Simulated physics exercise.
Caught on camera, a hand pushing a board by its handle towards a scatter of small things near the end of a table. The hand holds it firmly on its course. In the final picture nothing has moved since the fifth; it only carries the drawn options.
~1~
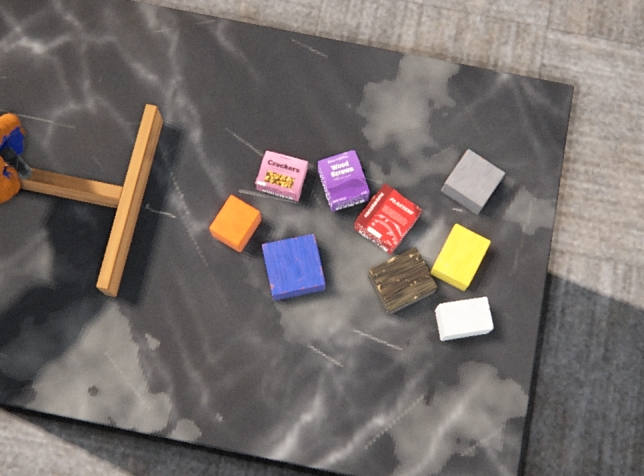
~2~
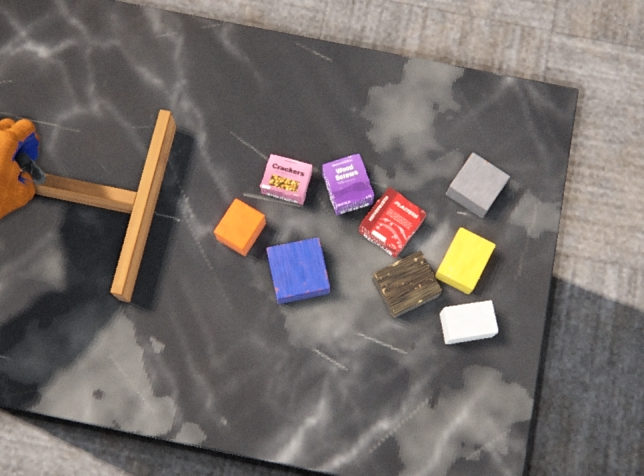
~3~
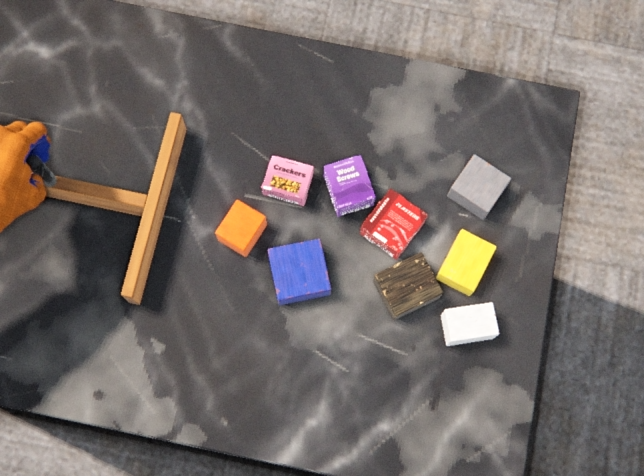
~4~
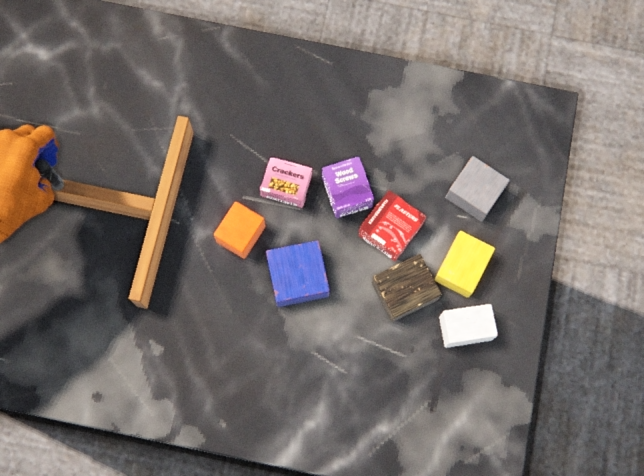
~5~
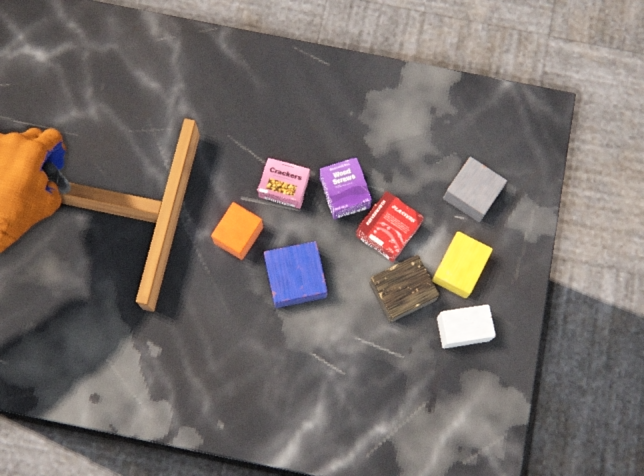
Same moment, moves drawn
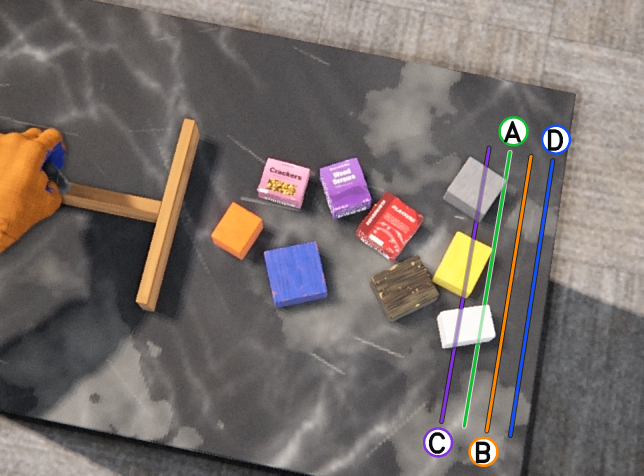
A wooden T-shaped board, gripped at its handle by an orange-gloved hand, slides a short way right across a dark marbled tabletop, bringing more of the glove into view from the left. The gap narrows between the board and the scattered blocks and small packets, which stay in their arrangement, untouched.
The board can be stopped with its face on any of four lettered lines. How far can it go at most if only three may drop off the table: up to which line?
Up to line C.
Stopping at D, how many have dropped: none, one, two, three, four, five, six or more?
By then, six or more.
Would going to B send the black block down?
By then, yes.
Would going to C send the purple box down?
No.
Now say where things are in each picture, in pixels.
Yellow block (460, 257); purple box (344, 181); orange block (236, 224), in the first frame.
Board (141, 200); pink packet (287, 180), in the second frame.
Board (151, 202); blue block (299, 272), in the third frame.
Board (160, 206); grey block (477, 189), in the fourth frame.
Board (166, 209); yellow block (462, 265); purple box (346, 189); orange block (238, 232), in the fifth frame.
On the marked copy, A at (488, 284); B at (510, 288); C at (466, 280); D at (532, 293).
With C. Early on, board (273, 230); purple box (359, 184); pink packet (315, 188).
Further on, board (383, 252); yellow block (501, 264); grey block (508, 196).
At the end, board (468, 269); yellow block over the edge; grey block over the edge; two fallen.
As for the rest, A drops four; B drops six; D drops nine.
